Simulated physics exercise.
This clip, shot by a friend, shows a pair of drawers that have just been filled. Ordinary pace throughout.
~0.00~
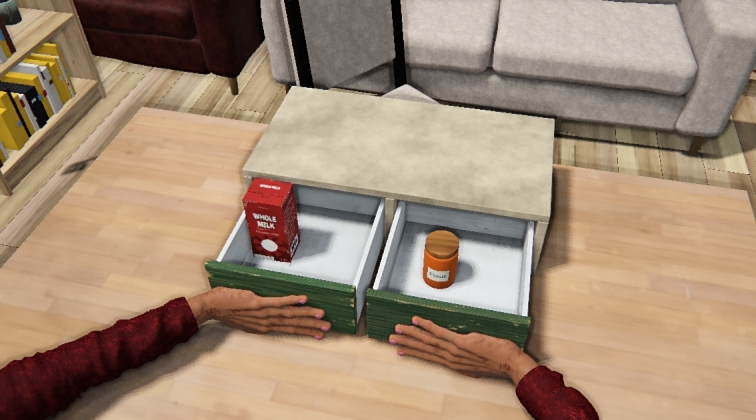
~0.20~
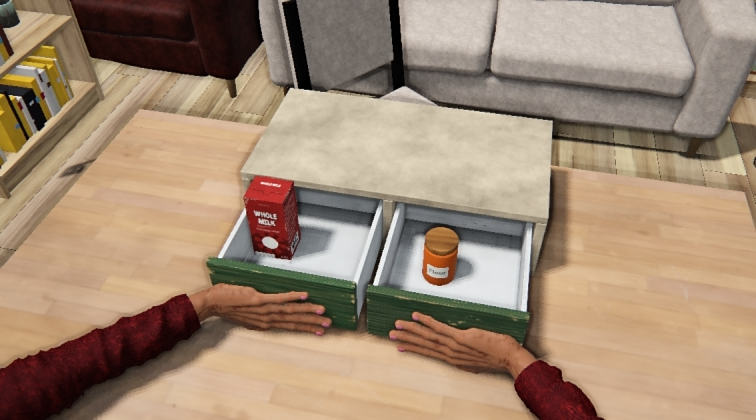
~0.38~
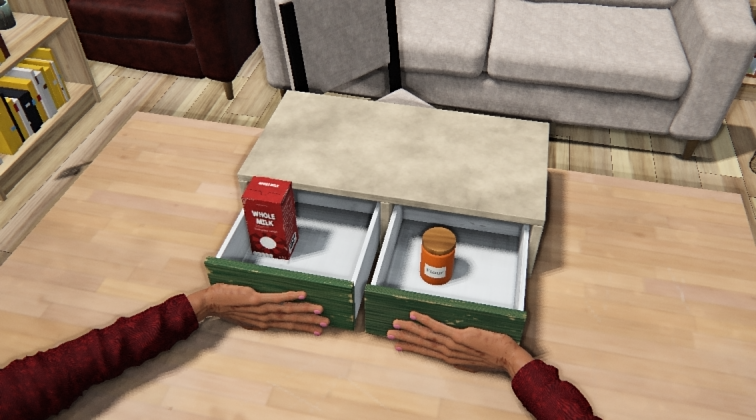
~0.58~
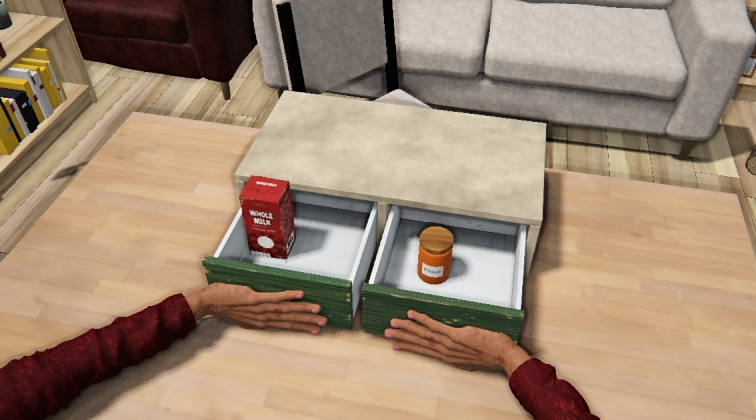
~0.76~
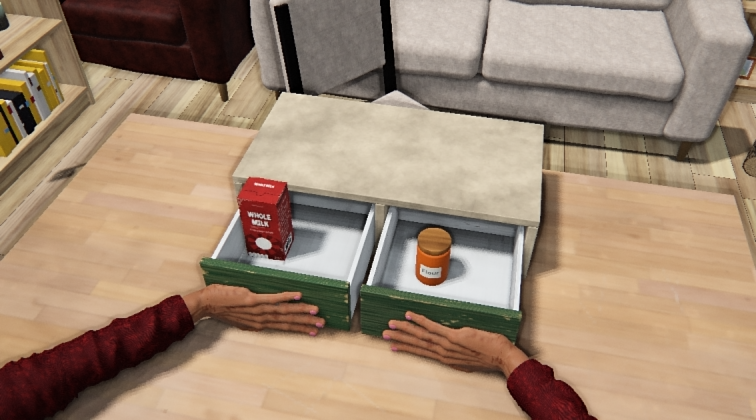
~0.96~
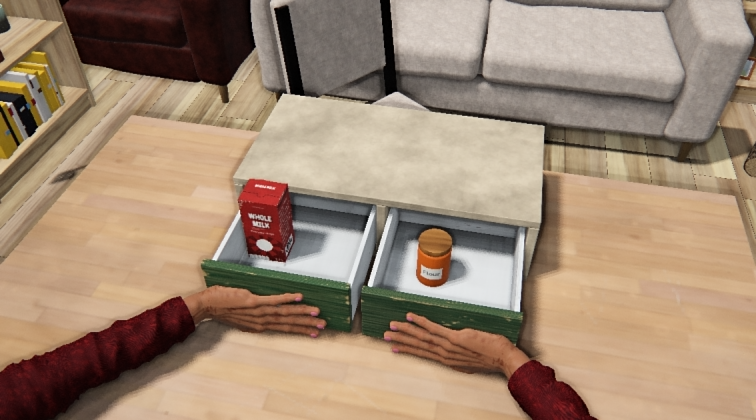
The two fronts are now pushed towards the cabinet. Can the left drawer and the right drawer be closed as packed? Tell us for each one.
Left drawer: Not home. Right drawer: Home.
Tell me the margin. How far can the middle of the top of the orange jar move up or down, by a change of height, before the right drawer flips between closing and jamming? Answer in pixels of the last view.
20 pixels up, roughly.
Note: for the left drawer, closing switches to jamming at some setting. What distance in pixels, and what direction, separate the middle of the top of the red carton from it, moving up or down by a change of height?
Down, by around 4 pixels.
By 1.30 s, left drawer starting in; right drawer starting in.
By 1.48 s, left drawer about half in; right drawer about half in.
By 1.72 s, left drawer stopped, still ajar; right drawer nearly in.
When it is over (2.4 s), the left drawer stays ajar; the right drawer shuts flush.
